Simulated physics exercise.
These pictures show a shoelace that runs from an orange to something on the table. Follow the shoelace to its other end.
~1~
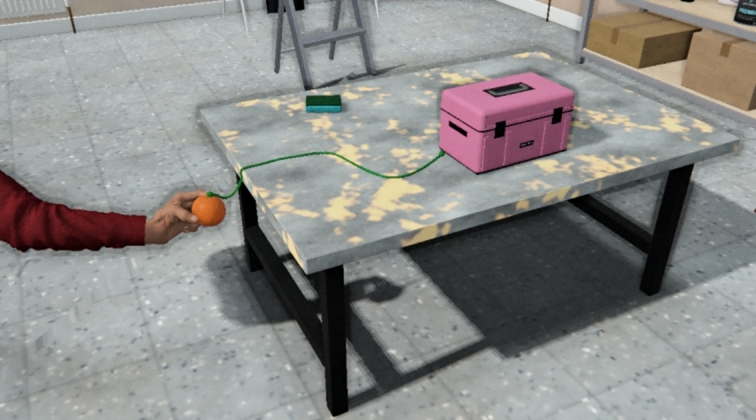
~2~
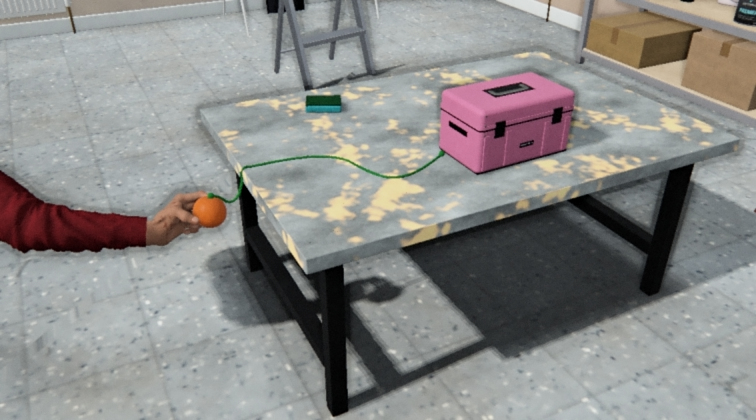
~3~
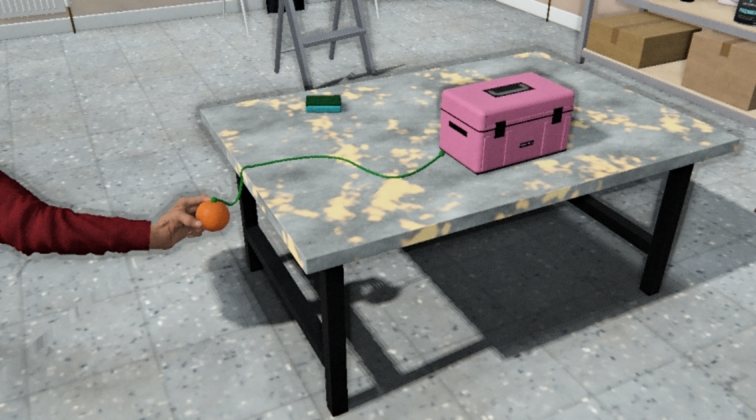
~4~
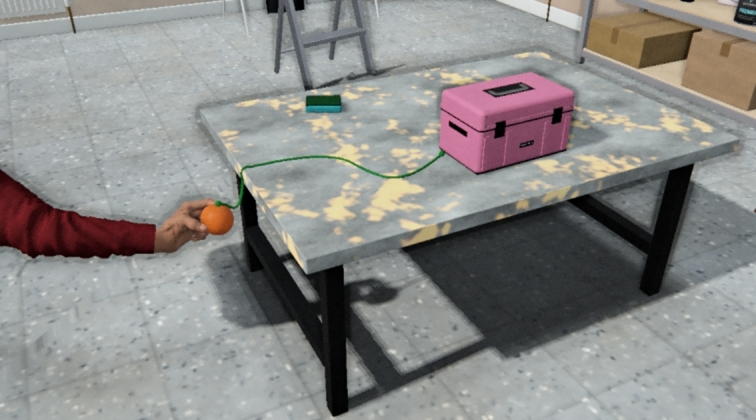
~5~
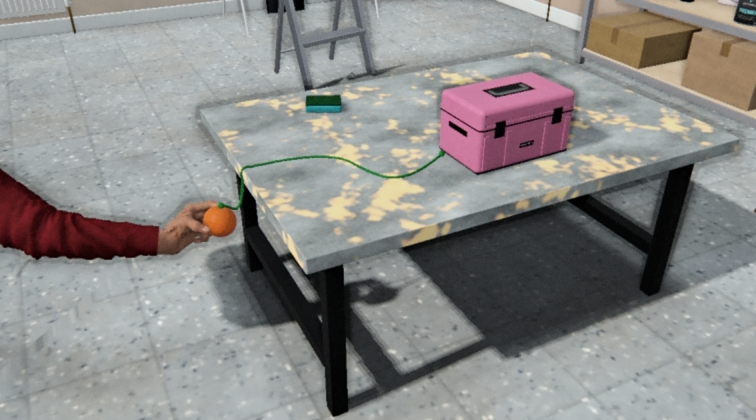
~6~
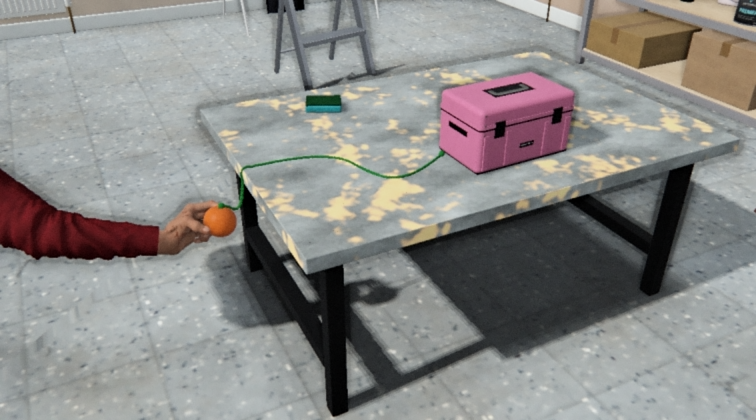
An arm in a dark red sleeve reaches in from the left, holding an orange beside a grey and yellow patchy table, seen from above in a room with a speckled floor. A green shoelace runs from the orange over the table's left edge to a pink toolbox on the right, with a green sponge farther back. The hand lowers the orange slightly, drifting a little right, while the camera stays still.
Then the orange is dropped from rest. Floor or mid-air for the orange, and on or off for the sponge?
In the end the orange hangs in the air. The sponge remains where it stands.
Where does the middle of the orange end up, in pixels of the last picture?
Its middle is at (316, 292).
Then, 0.68 s past the final frame, orange in the air near (304, 287); toolbox still; sponge still.
Then, 1.38 s past the final frame, orange in the air near (282, 307); toolbox still; sponge still.
When it is over, orange in the air near (316, 292); toolbox still; sponge still. The orange ends up dangling and the sponge keeps its place.
